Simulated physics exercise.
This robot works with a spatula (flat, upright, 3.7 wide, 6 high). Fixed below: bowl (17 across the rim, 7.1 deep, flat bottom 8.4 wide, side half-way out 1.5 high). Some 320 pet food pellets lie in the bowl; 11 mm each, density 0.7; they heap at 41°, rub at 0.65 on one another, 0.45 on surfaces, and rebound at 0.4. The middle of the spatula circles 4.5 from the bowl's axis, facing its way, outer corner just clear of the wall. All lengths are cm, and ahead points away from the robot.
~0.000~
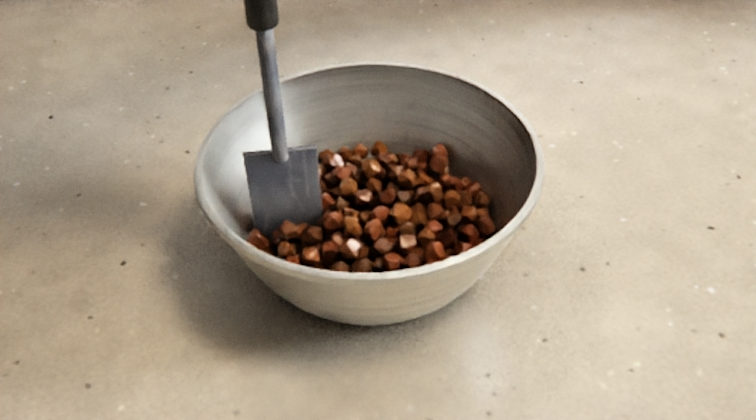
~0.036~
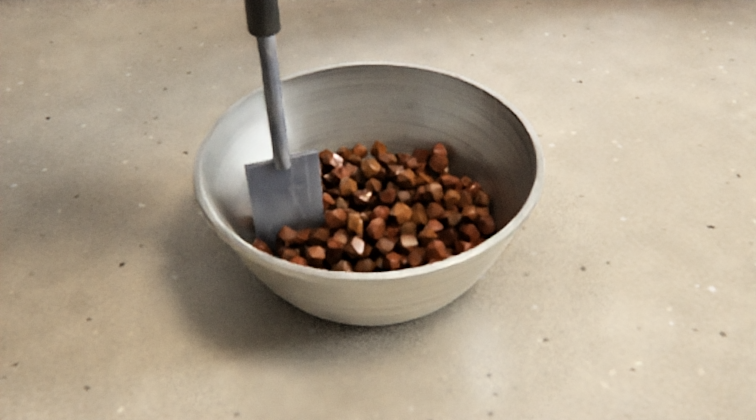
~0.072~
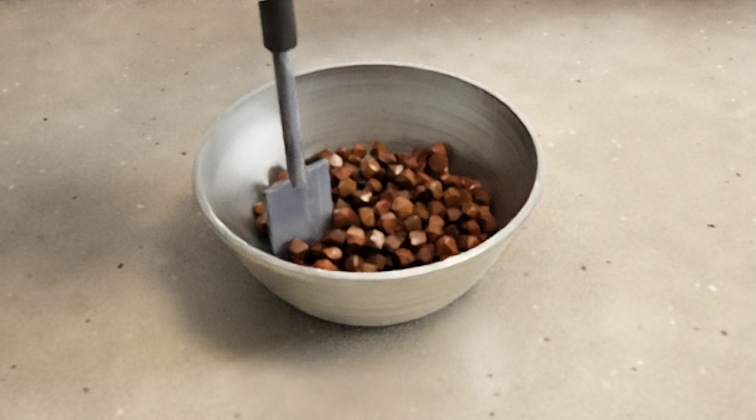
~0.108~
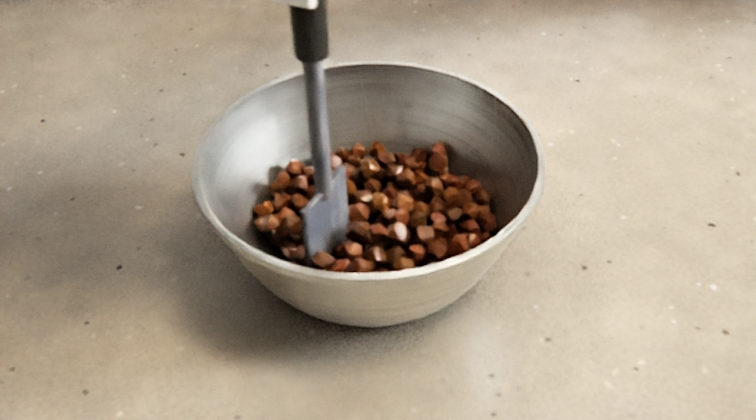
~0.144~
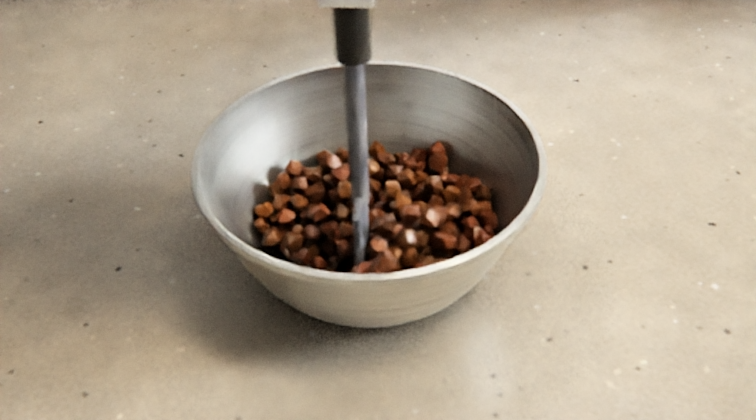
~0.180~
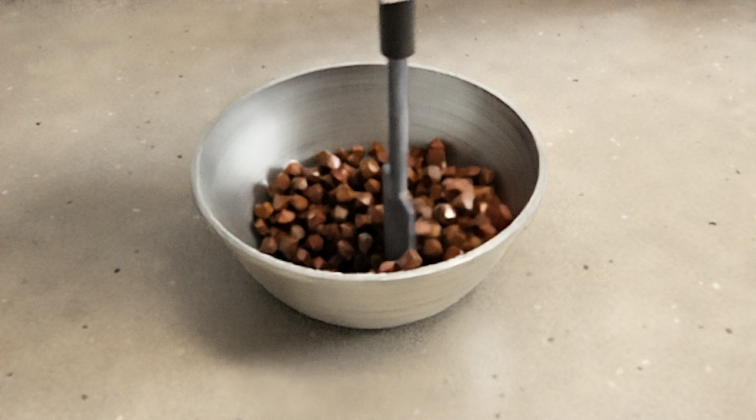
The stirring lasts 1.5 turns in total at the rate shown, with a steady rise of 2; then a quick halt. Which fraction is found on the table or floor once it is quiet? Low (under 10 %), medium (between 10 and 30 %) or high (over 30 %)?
On the table or floor the share is low, under 10 %.
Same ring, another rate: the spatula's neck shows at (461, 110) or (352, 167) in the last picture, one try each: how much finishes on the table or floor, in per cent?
About 20 and 0 per cent.
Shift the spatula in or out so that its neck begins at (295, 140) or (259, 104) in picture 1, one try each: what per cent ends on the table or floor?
Some 5 and 0 per cent.
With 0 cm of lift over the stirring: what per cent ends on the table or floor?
Some 15 per cent.
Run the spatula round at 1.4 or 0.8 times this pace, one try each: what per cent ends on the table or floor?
Some 20 and 0 per cent.
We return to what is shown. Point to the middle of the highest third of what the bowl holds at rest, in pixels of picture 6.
Near (386, 216).
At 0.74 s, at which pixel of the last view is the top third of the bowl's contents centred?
At about (384, 260).
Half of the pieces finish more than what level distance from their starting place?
Some 4 cm.
After 0.46 s, 270° round, highest piece 9 above the table; 311 in the bowl, 1 on the table or floor, 9 in flight or on the tool.
After 0.74 s, 82° round, highest piece 8 above the table; 300 in the bowl, 18 on the table or floor, 3 in flight or on the tool.
After 1.08 s, 180° round, highest piece 8 above the table; 300 in the bowl, 21 on the table or floor.
After 1.78 s, 180° round, highest piece 8 above the table; 300 in the bowl, 21 on the table or floor.
In the end, 300 in the bowl, 21 on the table or floor. That is 7 % on the table or floor.
